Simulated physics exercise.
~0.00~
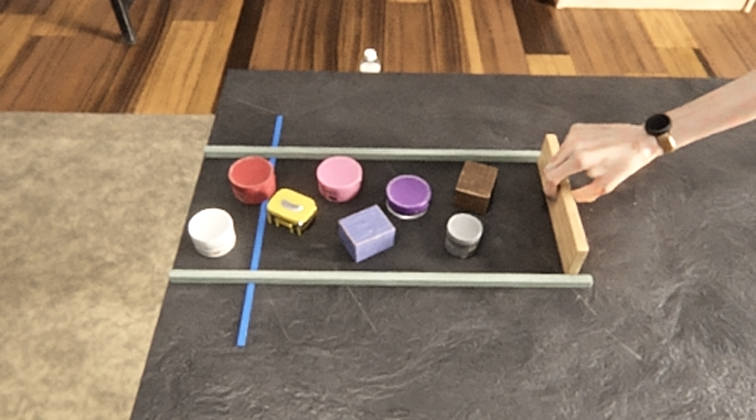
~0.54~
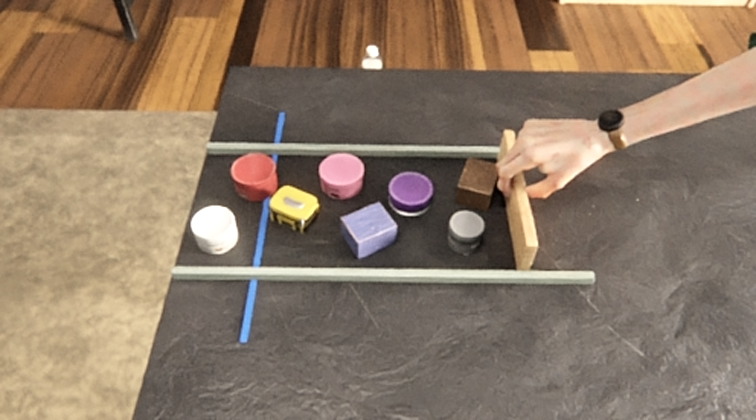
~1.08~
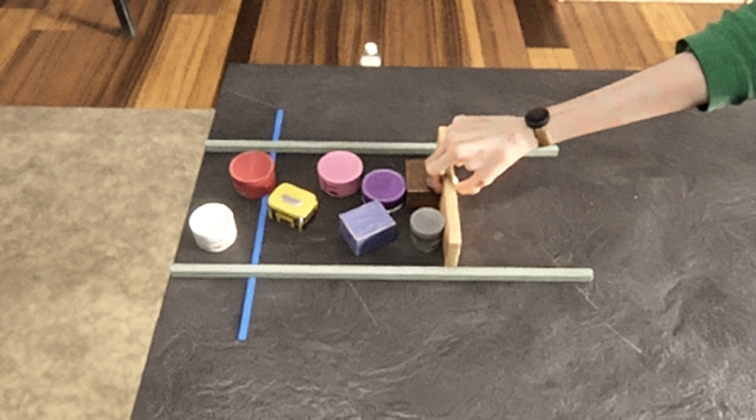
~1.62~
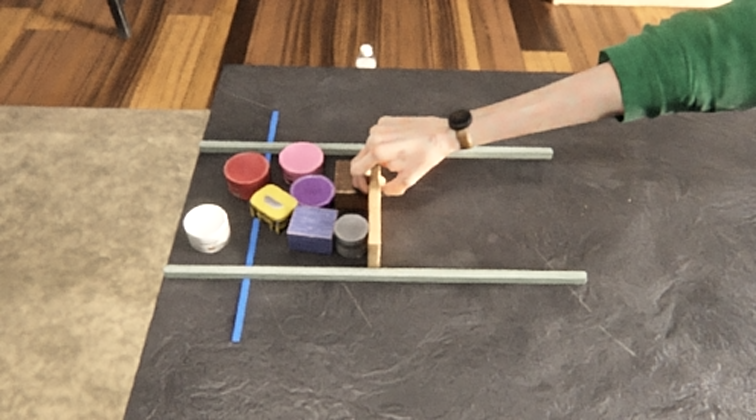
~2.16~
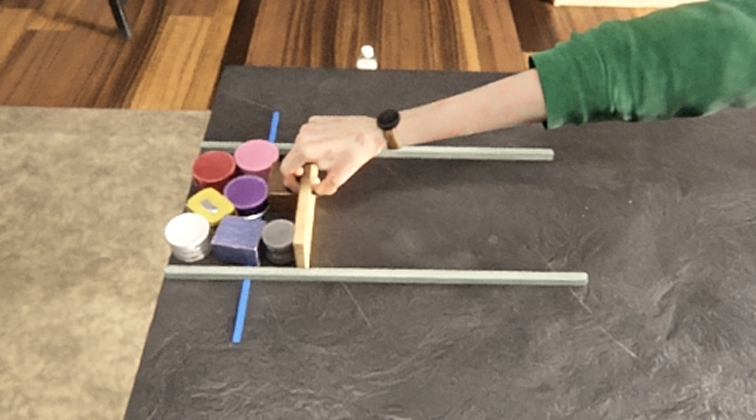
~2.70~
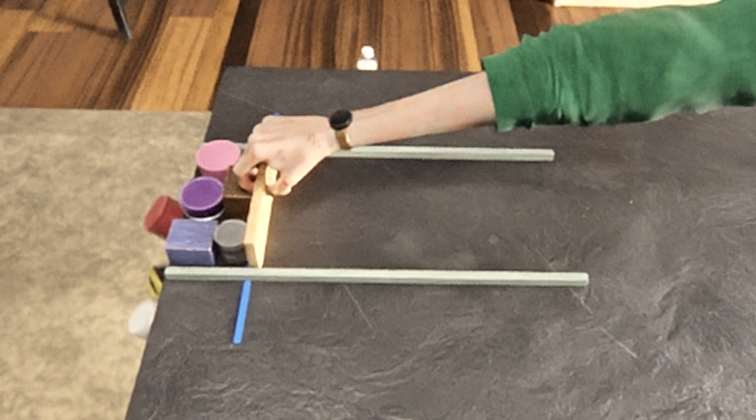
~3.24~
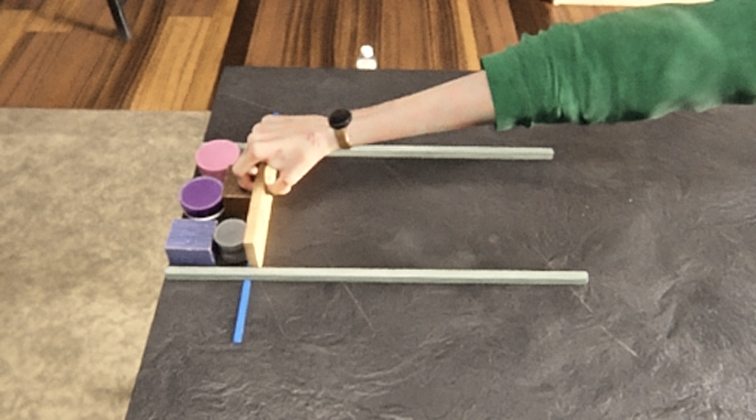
A hand slides a wooden board left, pushing three small items off the table's edge.
